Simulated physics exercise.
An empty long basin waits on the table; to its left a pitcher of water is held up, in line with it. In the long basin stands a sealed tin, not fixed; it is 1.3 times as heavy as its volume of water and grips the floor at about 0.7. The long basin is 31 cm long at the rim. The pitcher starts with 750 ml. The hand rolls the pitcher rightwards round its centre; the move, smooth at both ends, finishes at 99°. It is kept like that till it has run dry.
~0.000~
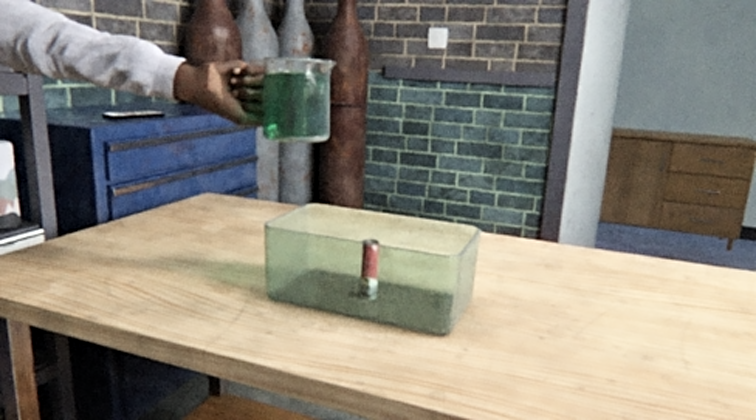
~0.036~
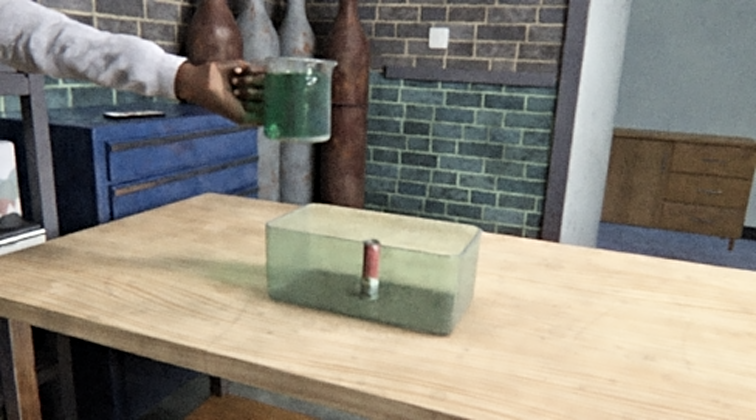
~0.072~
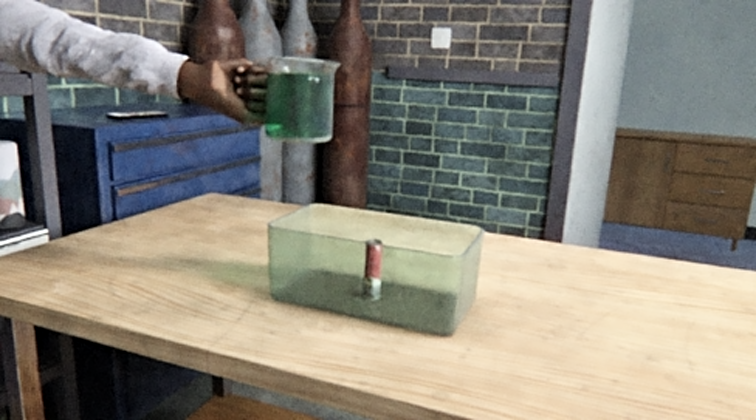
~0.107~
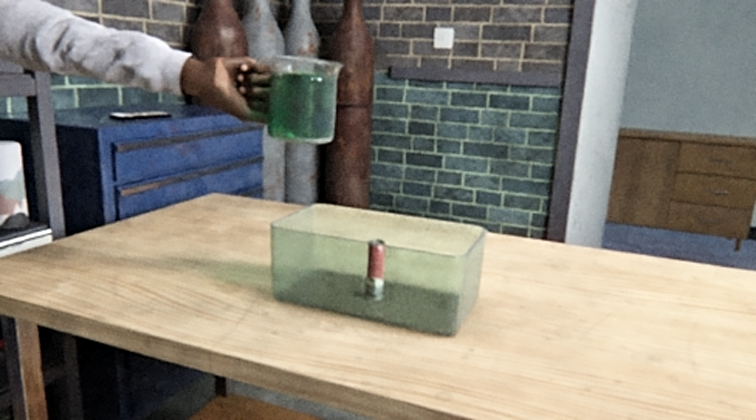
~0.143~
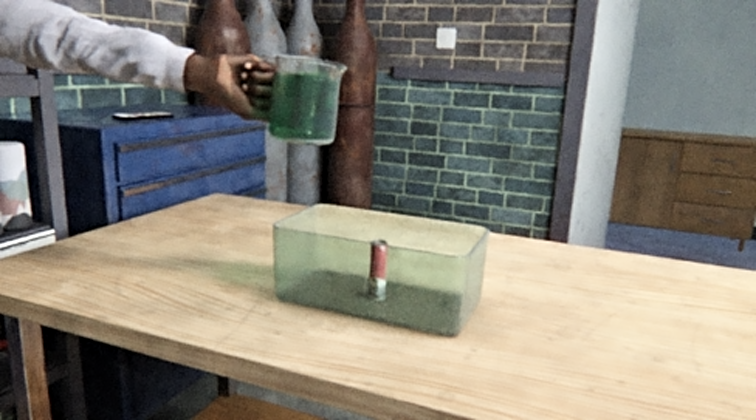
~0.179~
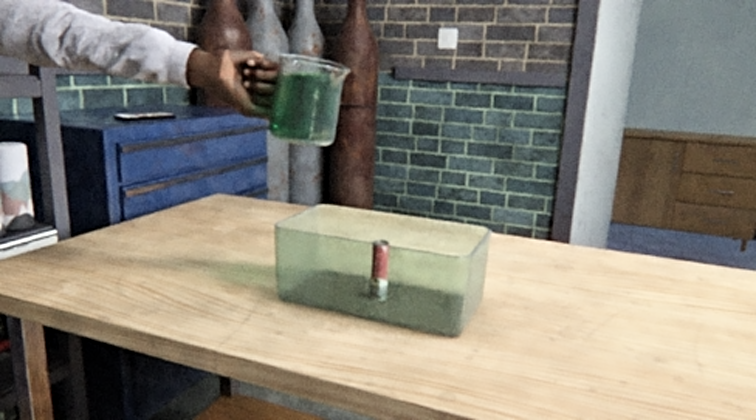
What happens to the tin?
The tin keeps standing.
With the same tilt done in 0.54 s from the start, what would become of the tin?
The tin remains upright.
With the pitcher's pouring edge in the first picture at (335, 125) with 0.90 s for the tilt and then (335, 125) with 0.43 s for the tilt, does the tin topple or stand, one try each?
First it topples; then it falls.
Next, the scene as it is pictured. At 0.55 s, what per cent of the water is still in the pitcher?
About 88 per cent.
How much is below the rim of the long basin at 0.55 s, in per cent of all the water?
Near 0 in a hundred.
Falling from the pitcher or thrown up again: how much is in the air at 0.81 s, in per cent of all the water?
Some 28 per cent.
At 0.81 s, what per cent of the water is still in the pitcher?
About 40 per cent.
By 0.55 s the tilt is 66° and 87 per cent is still to pour; the tin stands where it began.
By 0.81 s the tilt is 97° and 40 per cent is still to pour; the tin stands where it began.
By 1.10 s the tilt is 99° and 10 per cent is still to pour; the tin stands where it began.
By 1.40 s the tilt is 99° and 2 per cent is still to pour; the tin stands where it began.
At rest the tin stands where it began.
